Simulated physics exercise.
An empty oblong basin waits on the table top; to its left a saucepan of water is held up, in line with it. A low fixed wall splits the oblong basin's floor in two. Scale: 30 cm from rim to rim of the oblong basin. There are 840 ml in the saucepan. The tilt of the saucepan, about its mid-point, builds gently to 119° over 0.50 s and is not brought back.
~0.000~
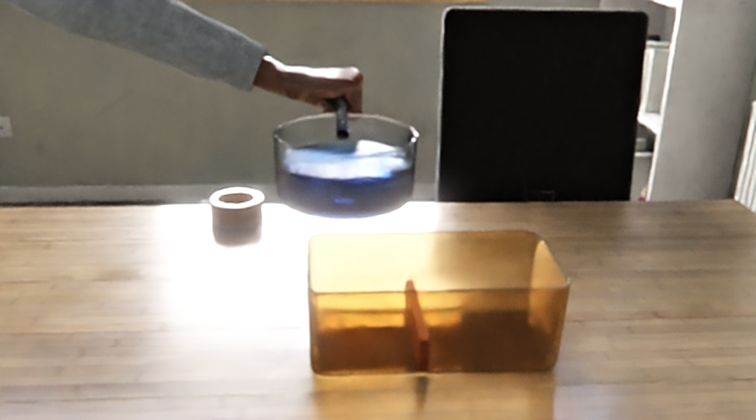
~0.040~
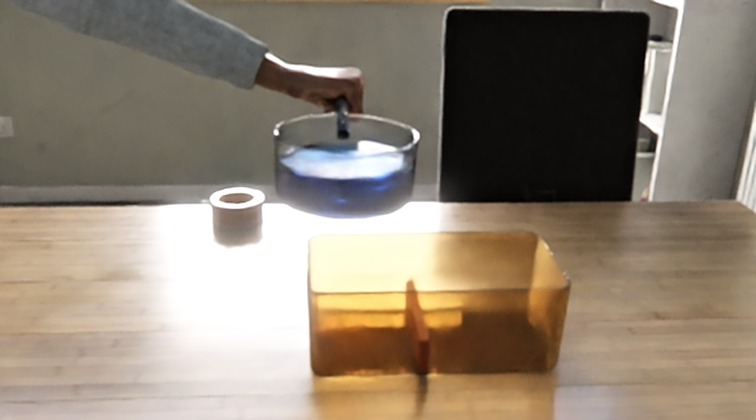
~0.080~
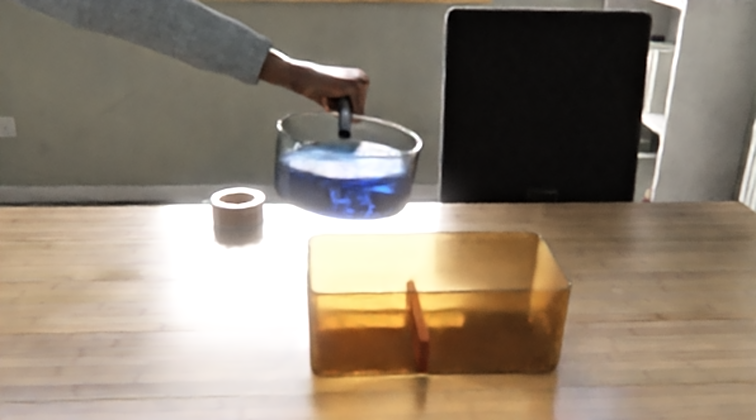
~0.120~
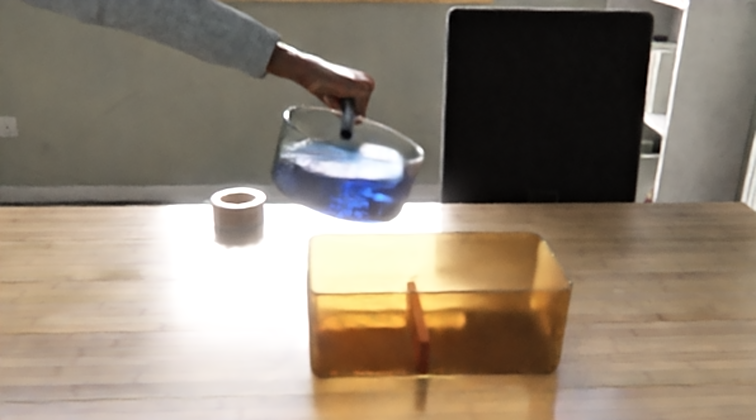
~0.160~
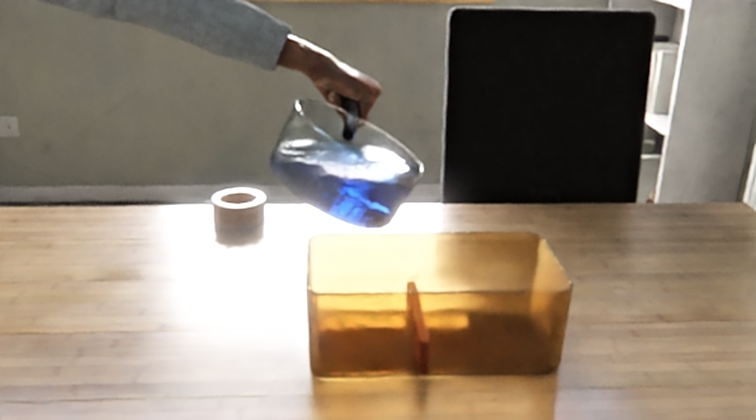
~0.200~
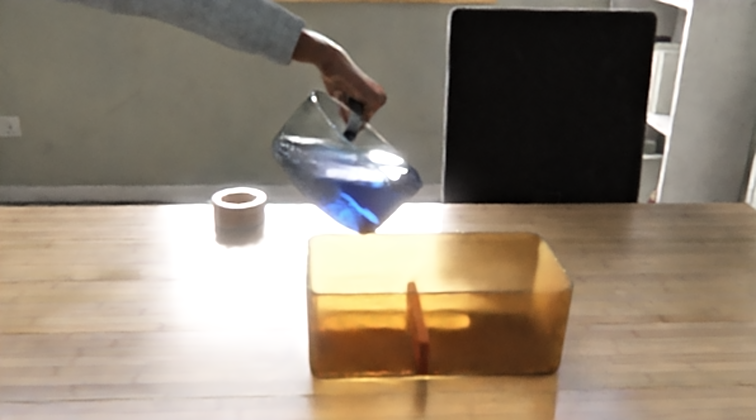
At a wooden table, a hand gradually tilting a clear saucepan of blue water rightward above a divided amber oblong basin.
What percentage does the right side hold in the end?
Roughly 52 per cent is past the wall.
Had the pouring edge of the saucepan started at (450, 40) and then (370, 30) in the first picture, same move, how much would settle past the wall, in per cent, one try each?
In turn about 75 and 30 per cent.
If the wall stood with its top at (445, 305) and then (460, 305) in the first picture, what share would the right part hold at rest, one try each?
First 20, then 10 per cent.
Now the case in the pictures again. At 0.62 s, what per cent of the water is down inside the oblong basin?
About 88 per cent.
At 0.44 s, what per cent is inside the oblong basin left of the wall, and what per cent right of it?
Near 14 on the left, 44 on the right.
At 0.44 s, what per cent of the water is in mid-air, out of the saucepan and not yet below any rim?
Some 32 per cent.
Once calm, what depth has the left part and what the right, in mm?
Left about 20 mm, right about 18 mm.
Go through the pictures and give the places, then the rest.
The first frame shows tilt 0°; pouring edge (416, 135); surface from (278, 159) to (412, 158); the oblong basin's rim runs from (308, 262) to (553, 258); the wall's top is at (417, 308).
The second frame shows tilt 2°; pouring edge (417, 137); surface from (278, 159) to (412, 159).
The third frame shows tilt 7°; pouring edge (419, 143); surface from (278, 157) to (413, 161).
The fourth frame shows tilt 16°; pouring edge (421, 154); surface from (277, 154) to (414, 163).
The fifth frame shows tilt 28°; pouring edge (421, 169); surface from (274, 150) to (417, 167).
The sixth frame shows tilt 41°; pouring edge (417, 185); surface from (275, 141) to (406, 169); 1 per cent is over the edge.
Then, 0.44 s in, the tilt is 115° and 12 per cent is still to pour, 14 is left of the wall and 43 right of it.
Then, 0.62 s in, the tilt is 119° and 1 per cent is still to pour, 39 is left of the wall and 50 right of it.
Then, 0.80 s in, the tilt is 119° and 1 per cent is still to pour, 42 is left of the wall and 51 right of it.
Then, 1.00 s in, the tilt is 119° and 0 per cent is still to pour, 44 is left of the wall and 52 right of it.
Finally, 45 per cent lies left of the wall, 52 right of it and 3 outside.
